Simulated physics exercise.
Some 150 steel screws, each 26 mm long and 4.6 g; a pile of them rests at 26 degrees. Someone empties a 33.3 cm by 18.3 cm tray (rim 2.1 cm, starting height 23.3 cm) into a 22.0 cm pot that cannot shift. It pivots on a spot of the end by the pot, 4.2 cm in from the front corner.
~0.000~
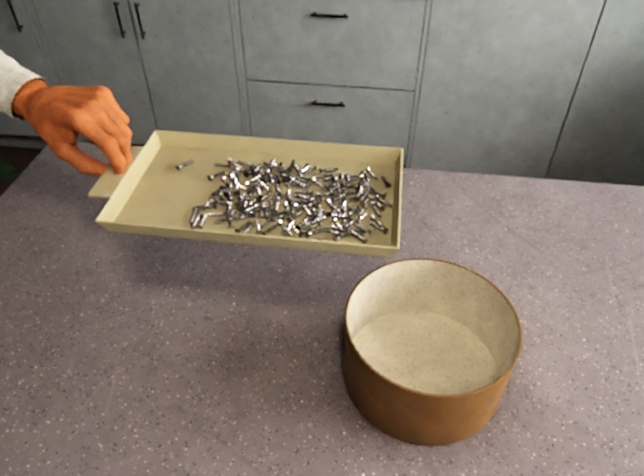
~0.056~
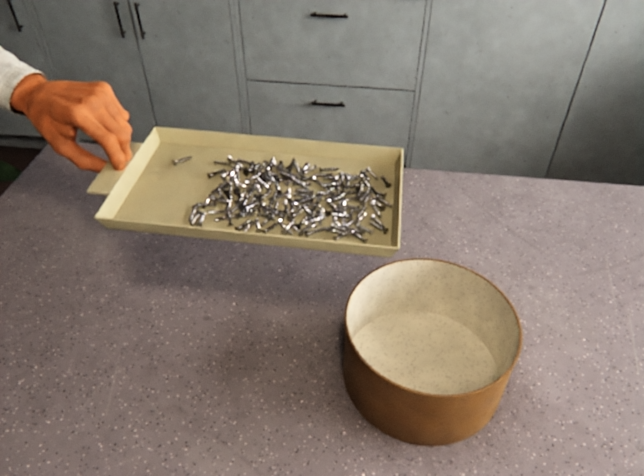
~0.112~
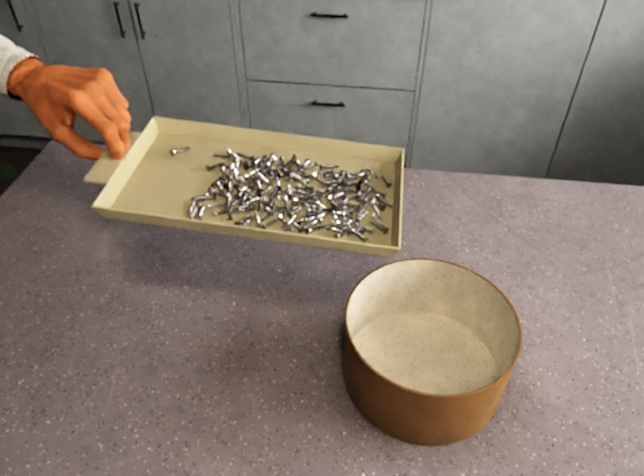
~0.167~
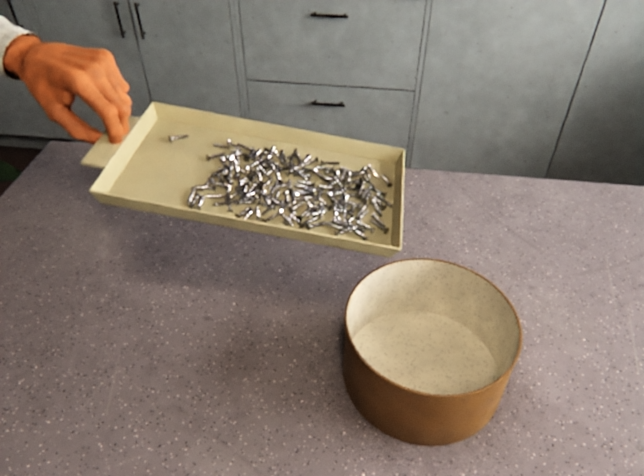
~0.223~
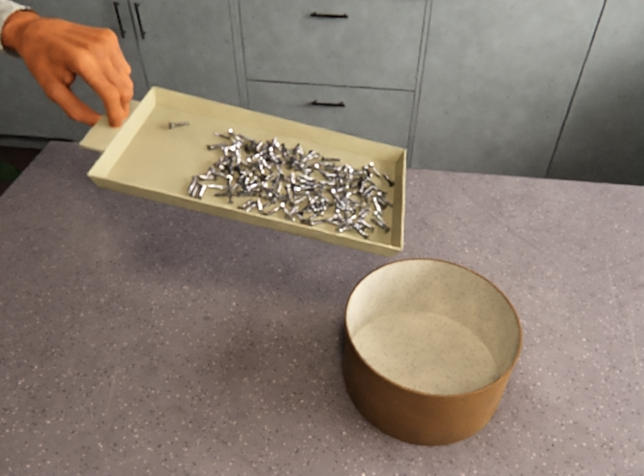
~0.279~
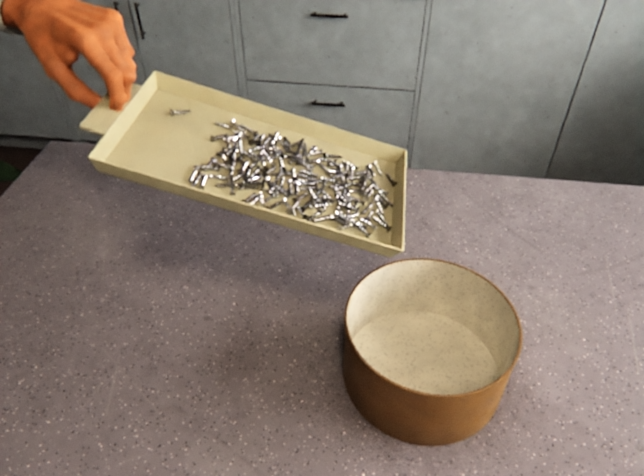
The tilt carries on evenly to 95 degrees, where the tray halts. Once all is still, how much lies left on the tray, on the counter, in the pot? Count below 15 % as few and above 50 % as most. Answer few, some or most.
Tray: Few, counter: Some, pot: Most.
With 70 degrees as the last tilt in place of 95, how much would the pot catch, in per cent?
It would be near 40 per cent.
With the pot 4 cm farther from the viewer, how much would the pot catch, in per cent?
It would be near 85 per cent.
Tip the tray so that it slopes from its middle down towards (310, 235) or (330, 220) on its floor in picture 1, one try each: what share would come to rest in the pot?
About 100 and 100 per cent.
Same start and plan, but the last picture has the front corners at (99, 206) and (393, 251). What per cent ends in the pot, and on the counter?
Pot 70, counter 30.
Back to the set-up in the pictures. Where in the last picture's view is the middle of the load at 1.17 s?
Around (408, 208).
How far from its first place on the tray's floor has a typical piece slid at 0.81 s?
Roughly 11 cm.
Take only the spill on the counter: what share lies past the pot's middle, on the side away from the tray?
About 60 per cent.
Then, at 0.81 s, tilt 53 degrees; the tray holds 95 %, the pot 0 %.
After 1.17 s, tilt 78 degrees; the tray holds 65 %, the pot 15 %.
After 1.62 s, tilt 95 degrees; the tray holds 0 %, the pot 65 %.
At rest (2.7 s), tray 0 %, counter 35 %, pot 65 %.
